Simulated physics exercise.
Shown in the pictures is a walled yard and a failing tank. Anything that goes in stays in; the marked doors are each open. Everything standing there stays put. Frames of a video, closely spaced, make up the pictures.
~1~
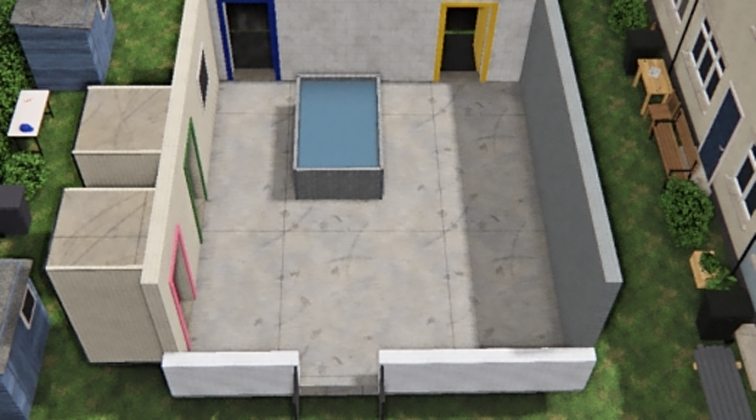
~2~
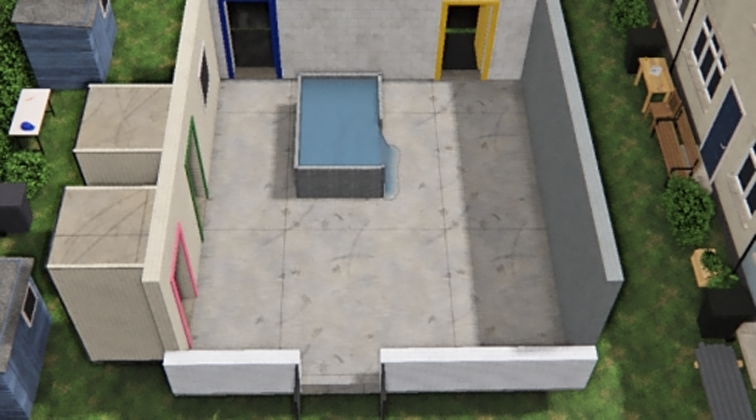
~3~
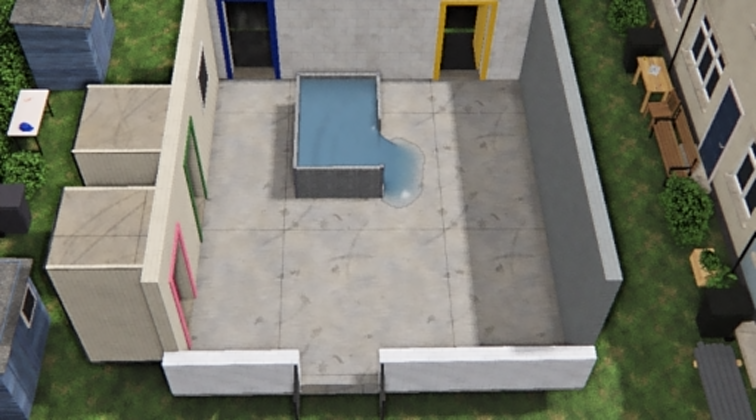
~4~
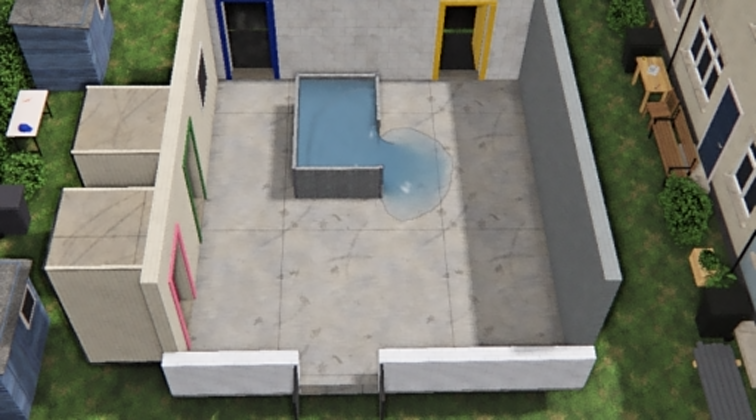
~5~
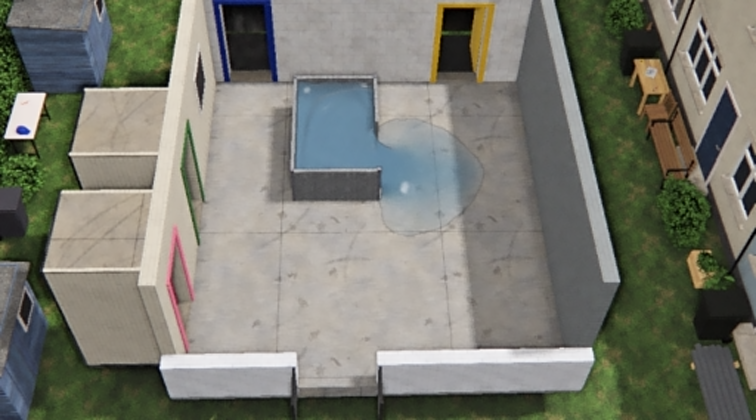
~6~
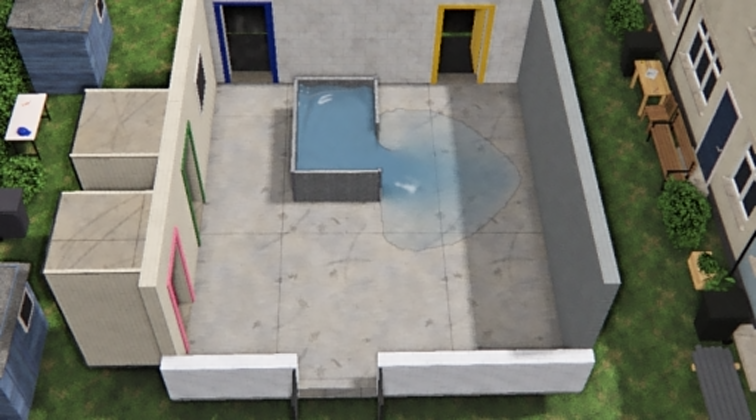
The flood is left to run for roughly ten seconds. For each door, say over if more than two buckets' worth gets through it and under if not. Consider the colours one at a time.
As I see it, blue door: Within two buckets, pink door: Exceeds two buckets, green door: Within two buckets, yellow door: Exceeds two buckets.
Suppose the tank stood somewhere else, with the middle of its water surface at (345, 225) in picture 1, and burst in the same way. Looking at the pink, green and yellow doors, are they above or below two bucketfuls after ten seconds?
Lab note - pink door breaks the limit, green door remains within bounds, yellow door breaks the limit.
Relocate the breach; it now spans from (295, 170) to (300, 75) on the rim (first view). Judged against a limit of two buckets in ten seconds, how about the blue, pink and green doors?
Taking each in turn, the blue overflows, the pink overflows, the green overflows.
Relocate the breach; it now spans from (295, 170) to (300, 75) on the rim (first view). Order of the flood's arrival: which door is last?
The yellow-painted one.
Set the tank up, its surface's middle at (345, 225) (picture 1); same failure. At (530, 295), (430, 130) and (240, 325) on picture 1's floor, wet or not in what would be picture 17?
Spot one is touched, spot two is not touched, spot three is not touched.
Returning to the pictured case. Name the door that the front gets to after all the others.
I'd go with the one in green.
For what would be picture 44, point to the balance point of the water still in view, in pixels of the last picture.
My pick is pixel (413, 210).
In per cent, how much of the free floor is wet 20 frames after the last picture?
Roughly 45 percent.
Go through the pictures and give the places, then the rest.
The first picture shows the open tank at (339, 123) is whole and still.
In the second picture, the front is at (390, 147), out from the gap at (380, 161).
In the third picture, the front is at (416, 149), out from the gap at (379, 163).
In the fourth picture, water pours out at (378, 164) and has run to (449, 161).
In the fifth picture, the front is at (477, 165), out from the gap at (376, 167).
In the sixth picture, the front is at (516, 183), out from the gap at (376, 168).
A moment on, water covers 30 % of the floor; the blue door not reached, the pink door not reached, the green door not reached, the yellow door wet at the sill, nothing in.
Next, water covers 35 % of the floor; the blue door not reached, the pink door not reached, the green door not reached, the yellow door wet at the sill, nothing in.
Then, water covers 45 % of the floor; the blue door not reached, the pink door not reached, the green door not reached, the yellow door over two buckets in.
Later, water covers 80 % of the floor; the blue door wet at the sill, nothing in, the pink door under two buckets in, the green door not reached, the yellow door over two buckets in.
In the end, water covers 100 % of the floor; the blue door wet at the sill, nothing in, the pink door far over two buckets in, the green door wet at the sill, nothing in, the yellow door far over two buckets in.
